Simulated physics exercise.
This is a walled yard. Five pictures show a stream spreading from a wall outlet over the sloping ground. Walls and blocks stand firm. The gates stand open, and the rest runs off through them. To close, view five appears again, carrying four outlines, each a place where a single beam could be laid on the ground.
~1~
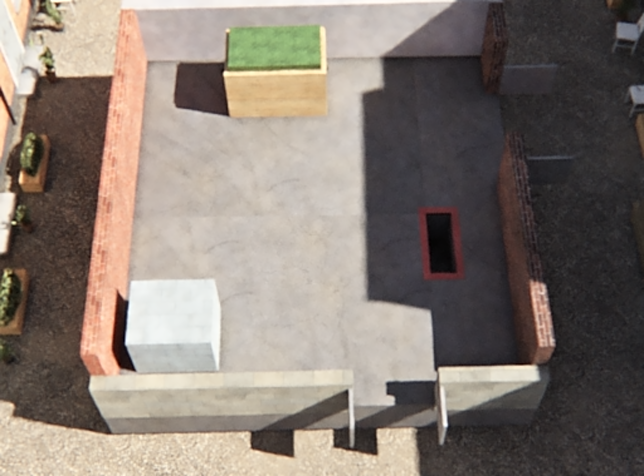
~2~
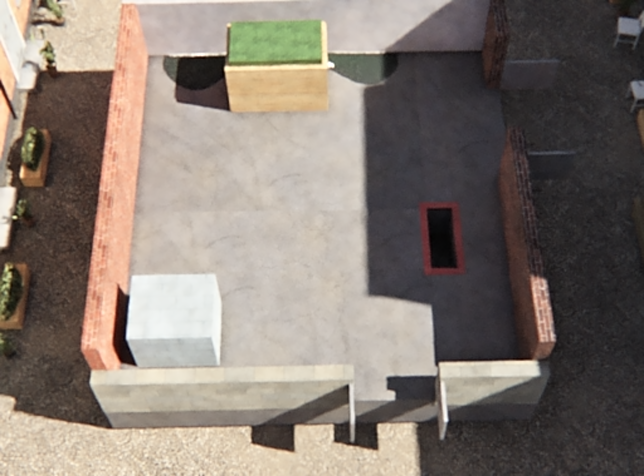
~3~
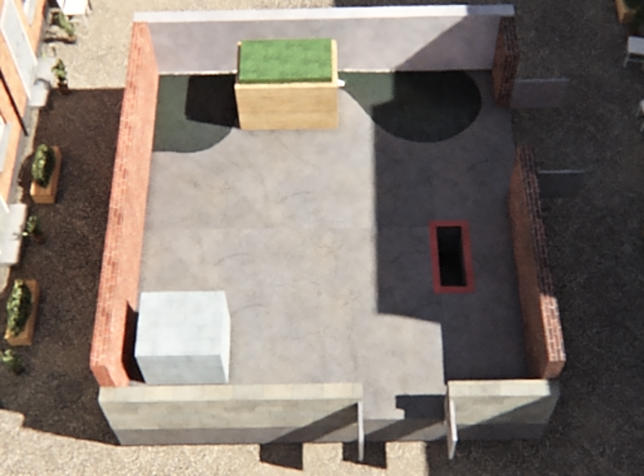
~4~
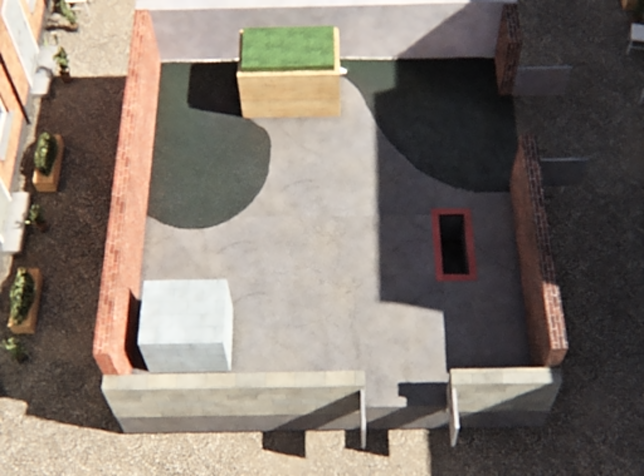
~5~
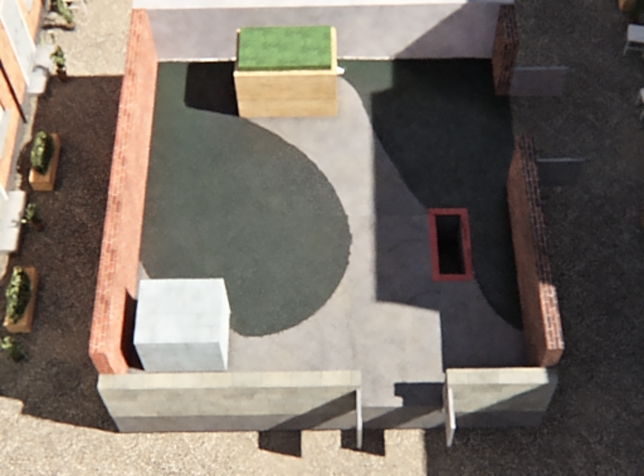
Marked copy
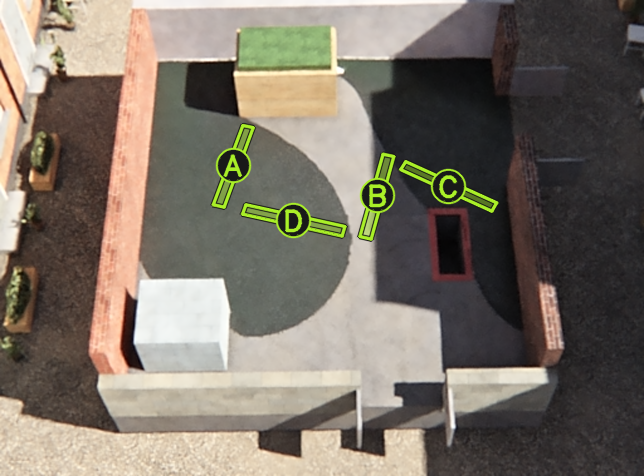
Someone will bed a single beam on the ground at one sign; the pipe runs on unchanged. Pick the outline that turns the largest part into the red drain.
D works best here.
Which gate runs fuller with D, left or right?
The left one.
On the marked copy, A from (218, 205) to (248, 126); B from (365, 237) to (388, 155); C from (403, 165) to (494, 206); D from (244, 209) to (343, 231).
With A, about 8 % of the stream runs into the red drain, about 91 % out by the gates.
With B, about 7 % of the stream runs into the red drain, about 92 % out by the gates.
With C, about 5 % of the stream runs into the red drain, about 93 % out by the gates.
With D, about 14 % of the stream runs into the red drain, about 85 % out by the gates.
